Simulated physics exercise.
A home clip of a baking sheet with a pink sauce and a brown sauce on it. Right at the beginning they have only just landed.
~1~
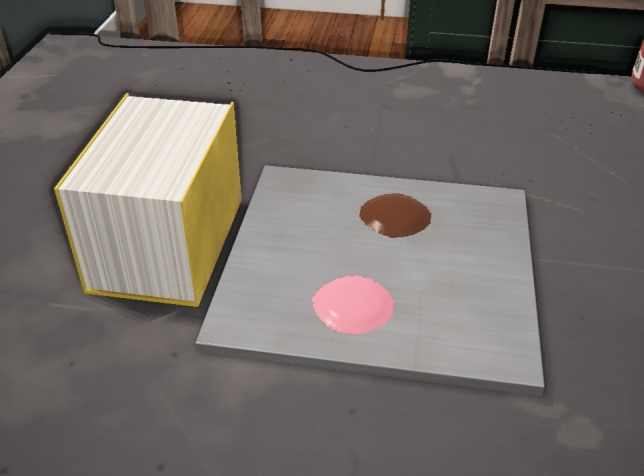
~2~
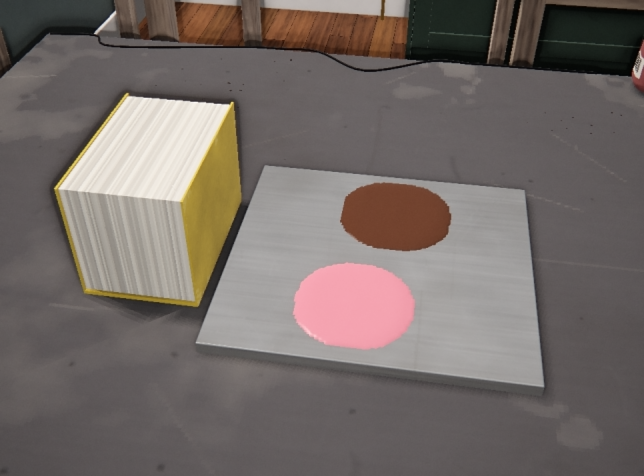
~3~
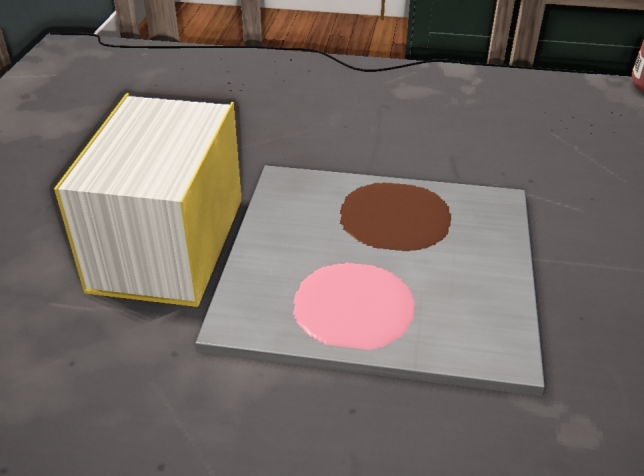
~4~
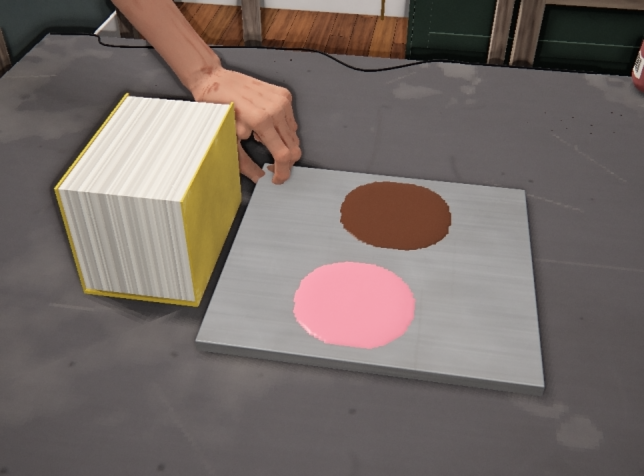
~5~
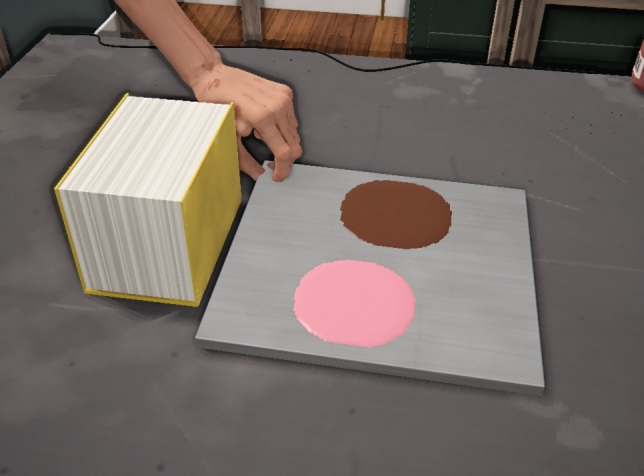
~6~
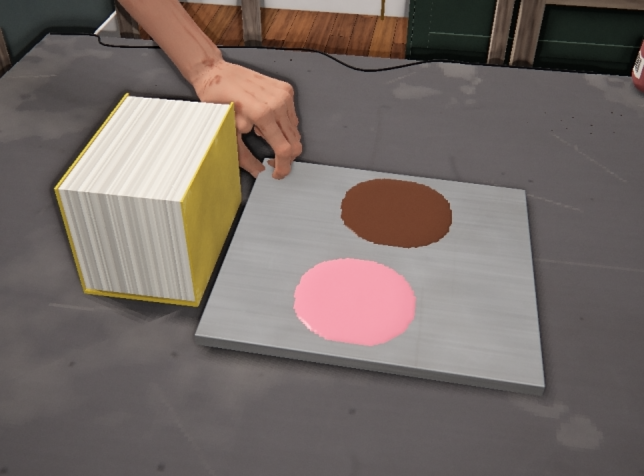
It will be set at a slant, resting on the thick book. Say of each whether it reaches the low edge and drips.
Result: The pink sauce leaves the surface; the brown sauce leaves the surface.
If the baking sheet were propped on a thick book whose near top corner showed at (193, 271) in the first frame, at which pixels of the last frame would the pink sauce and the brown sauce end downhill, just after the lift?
At (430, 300), then at (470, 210).
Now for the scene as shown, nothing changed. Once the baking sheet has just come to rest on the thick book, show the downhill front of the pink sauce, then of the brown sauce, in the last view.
Fronts, final frame: First approx. (510, 307); second approx. (534, 228).
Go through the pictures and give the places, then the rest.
In the first picture, the baking sheet lies flat; pink sauce (354, 301) a low mound; brown sauce (396, 212) a low mound; thick book (129, 251).
In the second picture, they settle; pink sauce (354, 303) spread thin; brown sauce (396, 214) spread thin.
In the third picture, at rest; pink sauce (354, 303) spread thin; brown sauce (396, 214) spread thin.
In the fourth picture, a hand takes the end; pink sauce (354, 302) spread thin; brown sauce (396, 213) spread thin.
In the fifth picture, the end is rising; pink sauce (354, 300) spread thin; brown sauce (396, 211) spread thin.
In the sixth picture, the baking sheet slopes by about 2°; pink sauce (355, 298) spread thin; brown sauce (397, 211) spread thin; thick book (129, 251).
Next, slope about 28°; the pink sauce has crept down a long way; the brown sauce has crept down a long way.
After that, the pink sauce is dripping off the low end; the brown sauce is dripping off the low end.
Finally, slope about 28°; the pink sauce is dripping off the low end; the brown sauce is dripping off the low end.
